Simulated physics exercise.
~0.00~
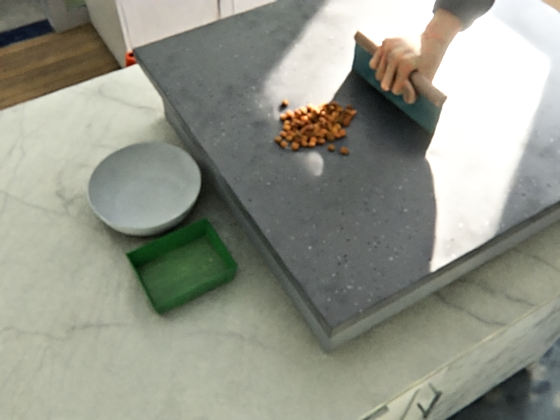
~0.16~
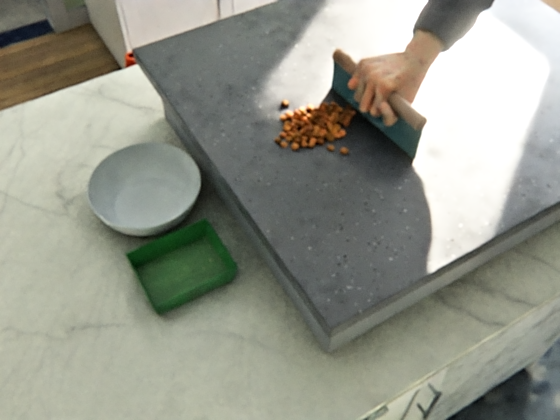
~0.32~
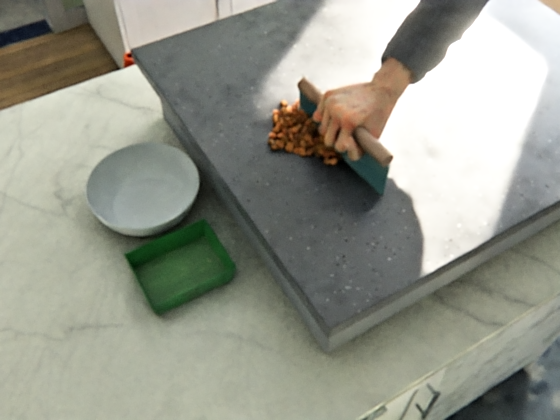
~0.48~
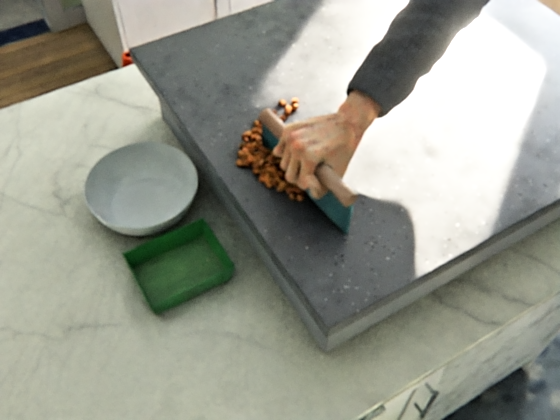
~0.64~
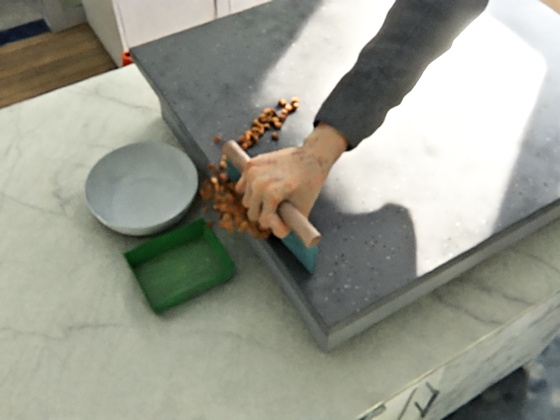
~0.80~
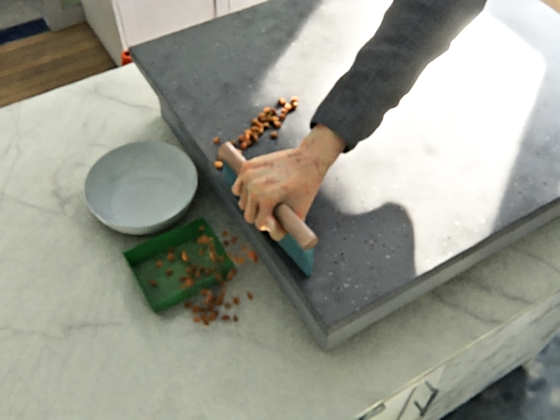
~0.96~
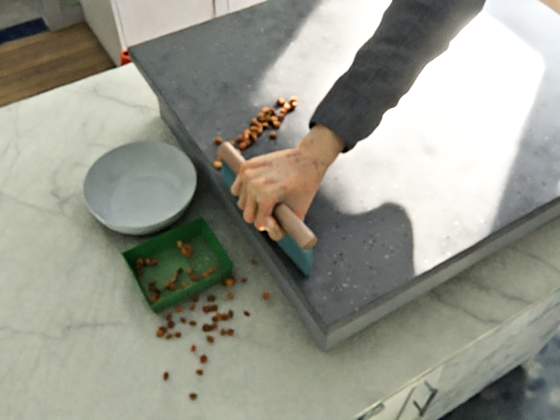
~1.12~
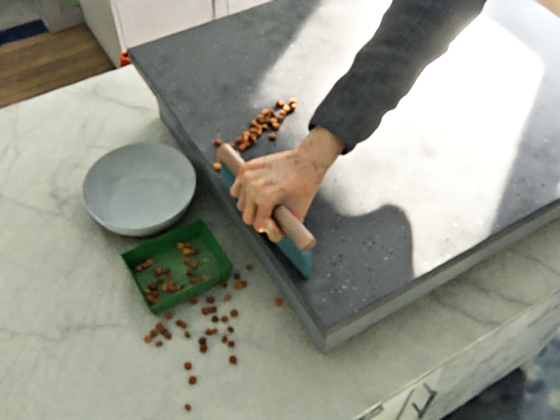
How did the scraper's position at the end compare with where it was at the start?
It began near the upper right, behind the kibble on the dark slab, and ended farther left and lower, at the slab's edge beside the green tin.
